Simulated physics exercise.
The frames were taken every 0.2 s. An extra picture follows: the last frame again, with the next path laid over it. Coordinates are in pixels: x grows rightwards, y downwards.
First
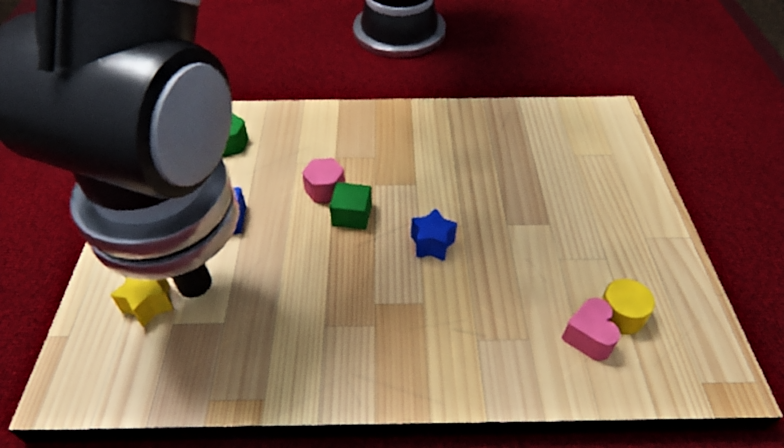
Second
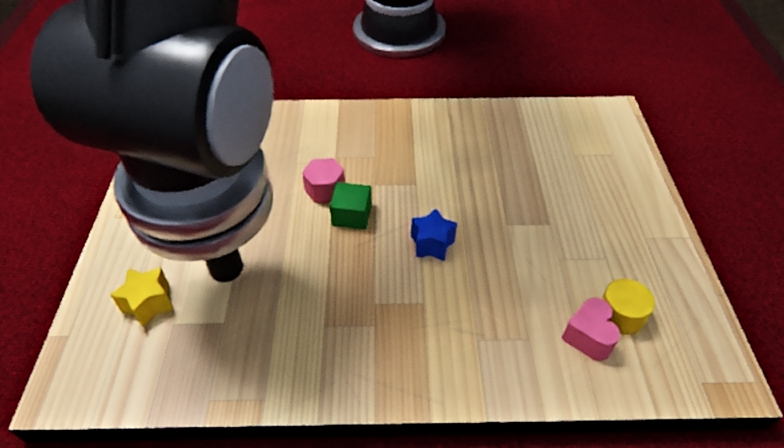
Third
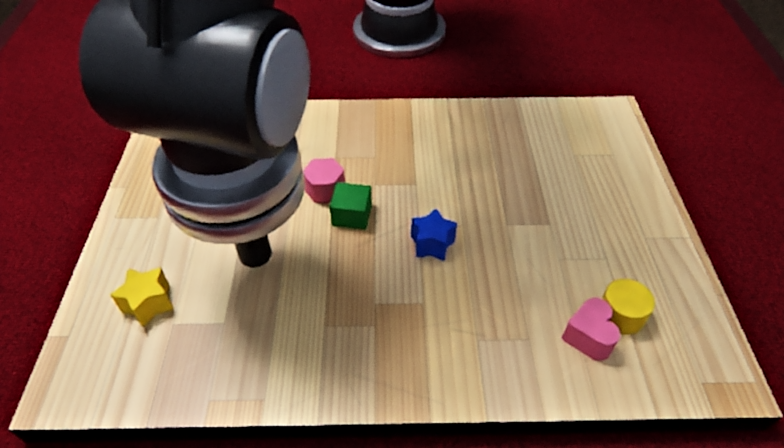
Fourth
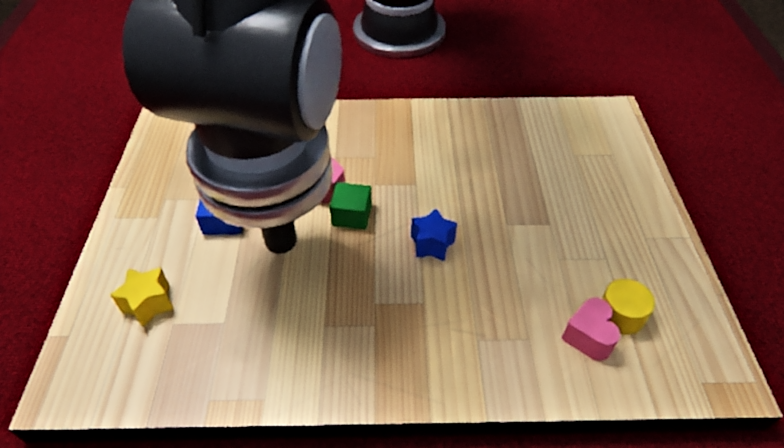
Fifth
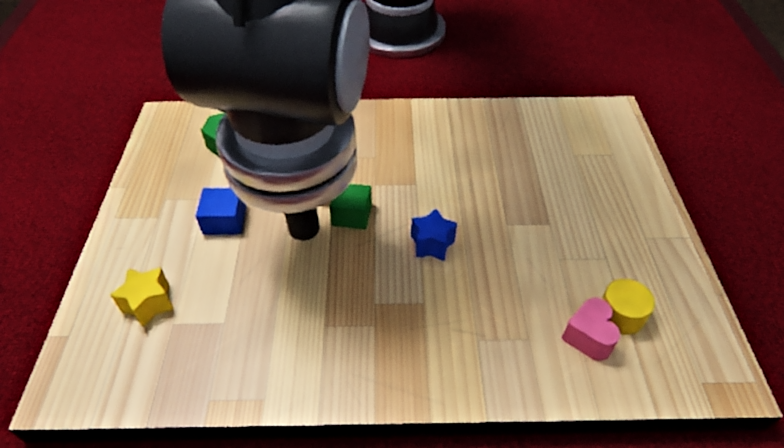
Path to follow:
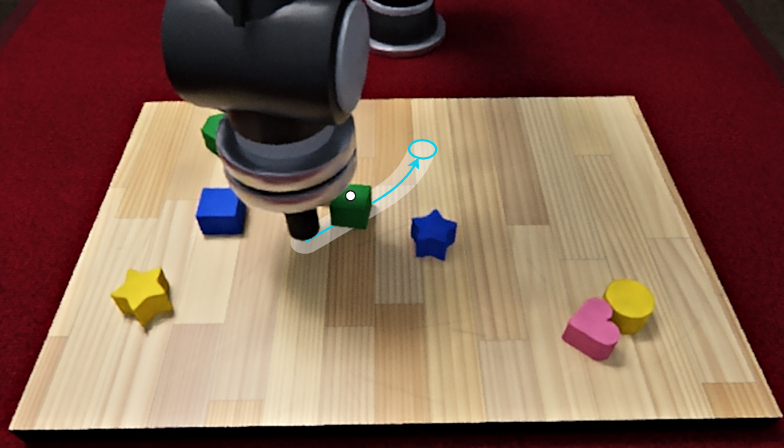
A robot arm glides right and slightly away above a wooden board, moving no blocks.
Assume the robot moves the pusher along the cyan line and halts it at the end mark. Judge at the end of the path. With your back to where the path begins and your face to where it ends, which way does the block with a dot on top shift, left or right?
Displaced right.
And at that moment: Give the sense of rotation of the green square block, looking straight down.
It turns clockwise.
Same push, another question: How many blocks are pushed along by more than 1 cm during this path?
That makes 1 block.
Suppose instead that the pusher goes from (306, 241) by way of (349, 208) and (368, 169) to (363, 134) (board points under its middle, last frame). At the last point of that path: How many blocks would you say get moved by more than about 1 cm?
The answer is a single block.
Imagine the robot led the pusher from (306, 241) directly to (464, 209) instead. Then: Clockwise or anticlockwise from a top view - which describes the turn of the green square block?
The sense of turning is anti-clockwise.
The drawn path runs from (306, 241) via (356, 212) and (400, 184), ending at (423, 149); the dot is on the green square block.
The first path, step by step. One third of the way, pusher at (356, 199); green square block at (388, 176).
Two thirds of the way, pusher at (400, 170); green square block at (431, 157), turned 50° clockwise.
At the end, pusher at (423, 136); pink six-sided block not moved; green square block at (448, 150), turned 100° clockwise.
